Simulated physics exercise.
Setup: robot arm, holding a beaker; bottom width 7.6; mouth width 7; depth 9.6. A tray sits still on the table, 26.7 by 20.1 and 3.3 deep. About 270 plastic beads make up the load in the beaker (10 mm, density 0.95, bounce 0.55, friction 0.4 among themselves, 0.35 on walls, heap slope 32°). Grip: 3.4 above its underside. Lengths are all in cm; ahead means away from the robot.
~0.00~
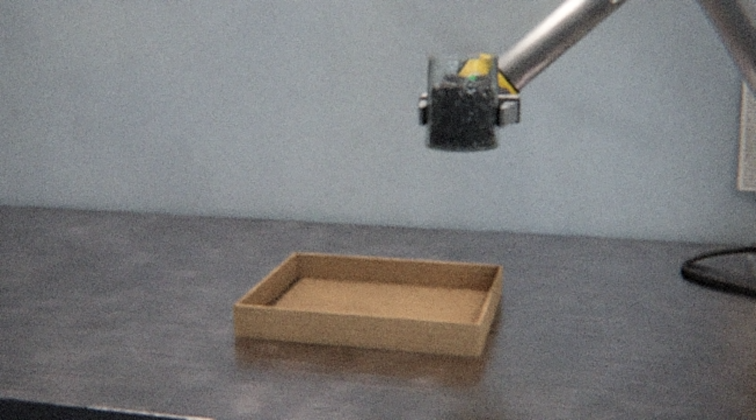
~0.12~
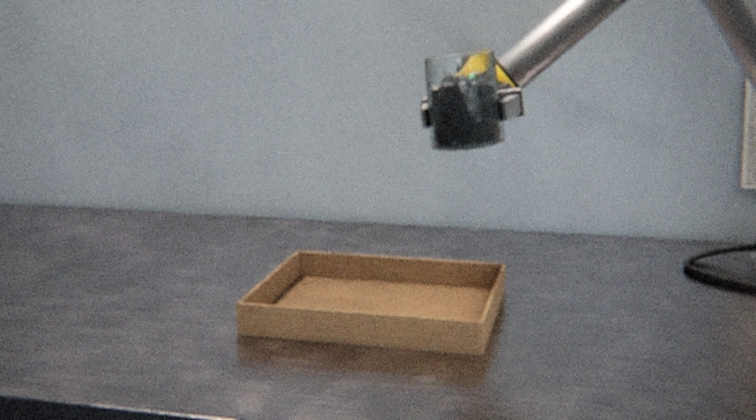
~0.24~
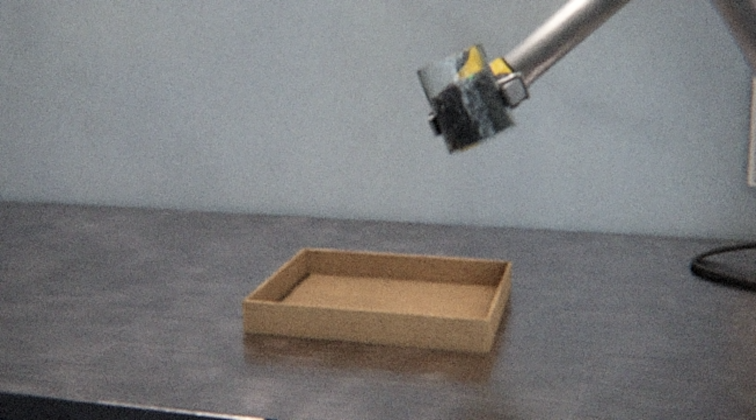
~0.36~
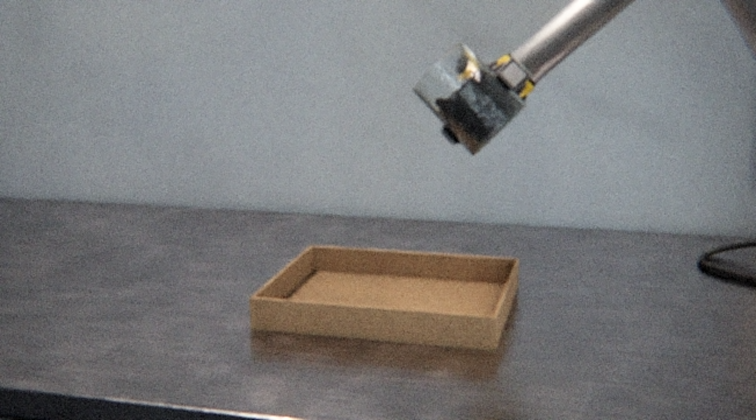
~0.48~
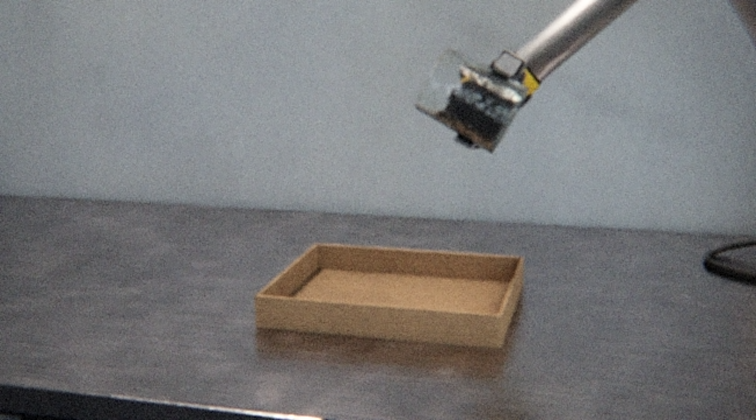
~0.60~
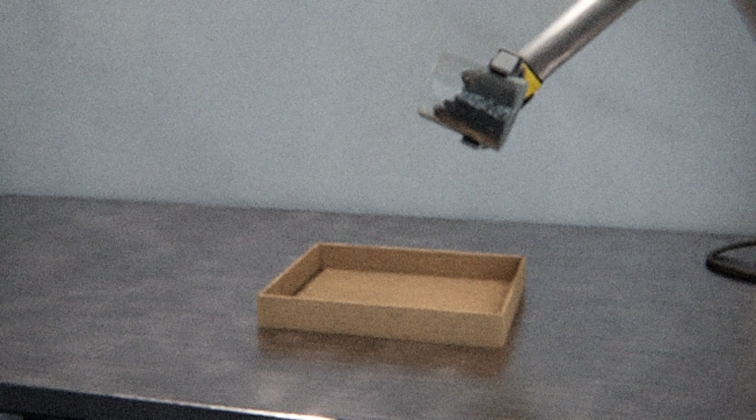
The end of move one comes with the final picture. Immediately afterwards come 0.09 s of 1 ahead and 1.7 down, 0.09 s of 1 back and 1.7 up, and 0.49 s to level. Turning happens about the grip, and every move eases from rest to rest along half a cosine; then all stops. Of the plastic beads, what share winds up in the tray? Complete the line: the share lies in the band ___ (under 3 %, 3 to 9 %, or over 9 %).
The share lies in the band under 3 %.
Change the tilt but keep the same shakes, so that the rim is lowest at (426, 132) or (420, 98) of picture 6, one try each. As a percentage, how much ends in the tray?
Roughly 10 per cent, then roughly 0 per cent.
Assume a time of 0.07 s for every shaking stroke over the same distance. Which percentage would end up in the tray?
I'd expect close to 0 in a hundred.
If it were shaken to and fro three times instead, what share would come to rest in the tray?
Then roughly 0 percent.
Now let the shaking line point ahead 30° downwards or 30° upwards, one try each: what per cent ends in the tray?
Result: Approx. 0 % and 5 %, one try each.
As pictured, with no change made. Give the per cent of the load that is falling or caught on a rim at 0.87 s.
Some 0 percent.
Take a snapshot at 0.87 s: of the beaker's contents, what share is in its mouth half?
Some 25 per cent.
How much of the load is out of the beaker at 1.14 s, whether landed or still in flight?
About 0 per cent.
After 0.87 s, tilted 64° forward, highest piece 26 above the table; 266 in the beaker.
After 1.14 s, tilted 12° forward, highest piece 28 above the table; 266 in the beaker.
After 1.47 s, level, highest piece 28 above the table; 266 in the beaker.
After 2.52 s, level, highest piece 28 above the table; 266 in the beaker.
In the end, 266 in the beaker. That is 0 % in the tray.
